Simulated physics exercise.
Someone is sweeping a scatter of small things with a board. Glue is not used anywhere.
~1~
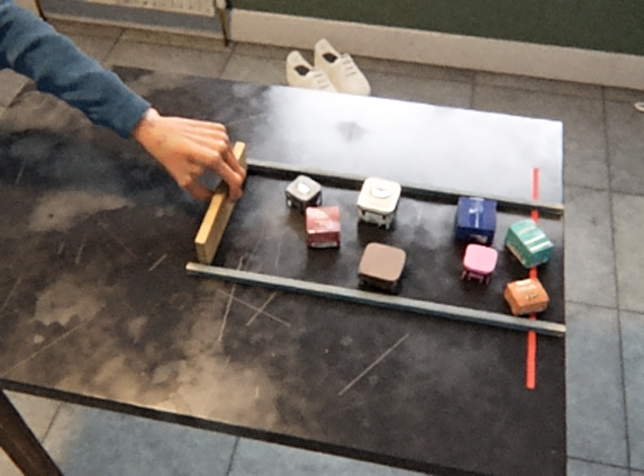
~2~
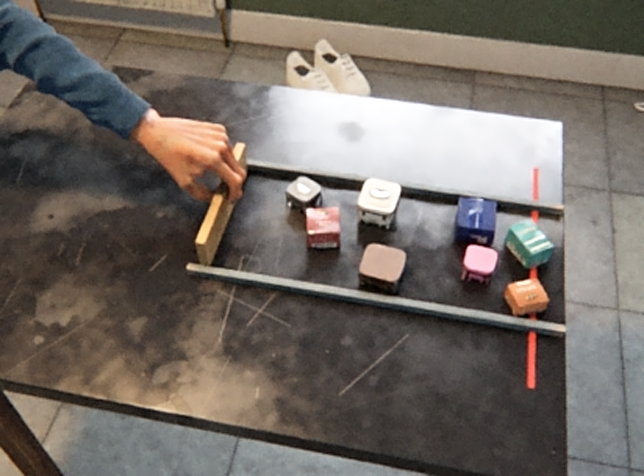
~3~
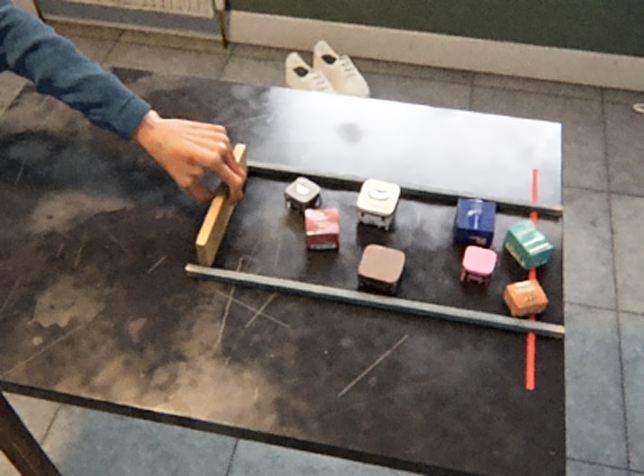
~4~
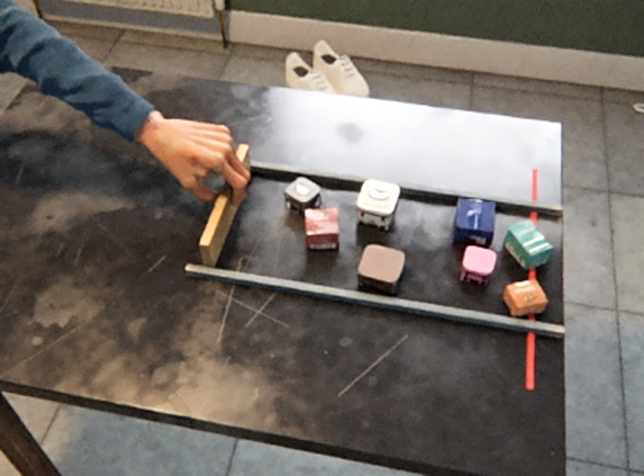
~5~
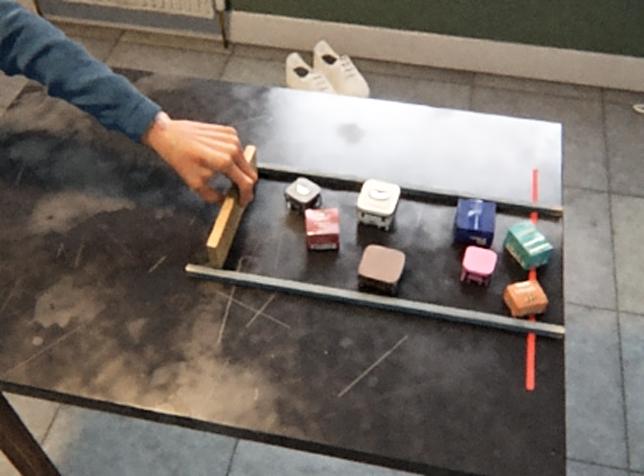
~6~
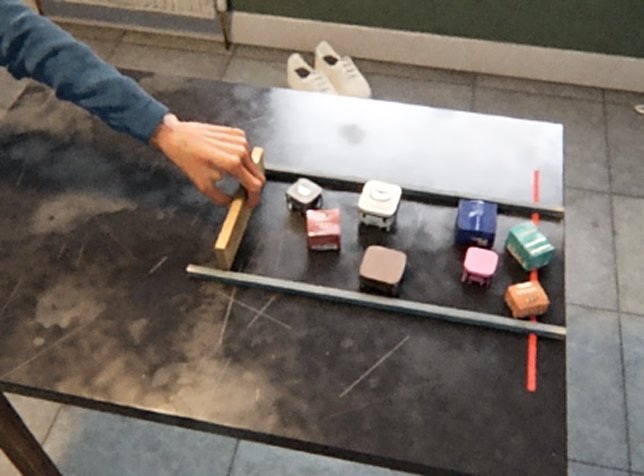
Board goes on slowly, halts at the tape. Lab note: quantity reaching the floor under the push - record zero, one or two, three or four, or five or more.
More than four go.
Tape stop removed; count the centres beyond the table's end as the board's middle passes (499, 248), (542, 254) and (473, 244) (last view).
In order of the places given, that's 3, 6 and 1.
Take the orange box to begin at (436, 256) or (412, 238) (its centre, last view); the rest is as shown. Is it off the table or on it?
Place by place, it goes off; goes off.
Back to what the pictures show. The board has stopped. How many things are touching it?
3 end up touching it.
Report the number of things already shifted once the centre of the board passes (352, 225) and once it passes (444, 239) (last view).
4 by the first point, 7 by the second.
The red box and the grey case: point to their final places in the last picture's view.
They come to rest around (554, 262) and (551, 231).
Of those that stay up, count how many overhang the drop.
In total, 2 of them.
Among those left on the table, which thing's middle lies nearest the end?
The foremost one is the brown case.
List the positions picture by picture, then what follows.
The first frame shows orange box (526, 297); turquoise box (529, 243); pink case (479, 265); board (224, 203); tape (534, 264).
The second frame shows turquoise box (529, 244); board (224, 203).
The third frame shows pink case (478, 267); white case (378, 204).
The fourth frame shows orange box (525, 299); grey case (303, 197).
The fifth frame shows turquoise box (528, 245); blue box (475, 222).
The sixth frame shows orange box (527, 300); turquoise box (529, 246); pink case (479, 268); board (242, 208); tape (534, 267).
Soon after, none off yet; orange box at rest near (527, 300); turquoise box at rest near (529, 246); pink case at rest near (479, 268).
After that, none off yet; orange box at rest near (527, 300); turquoise box displaced about its own width near (561, 254); pink case displaced a little near (492, 264).
In the end, the number that fall off is five or more; gone, white case, blue box, pink case, turquoise box and orange box.
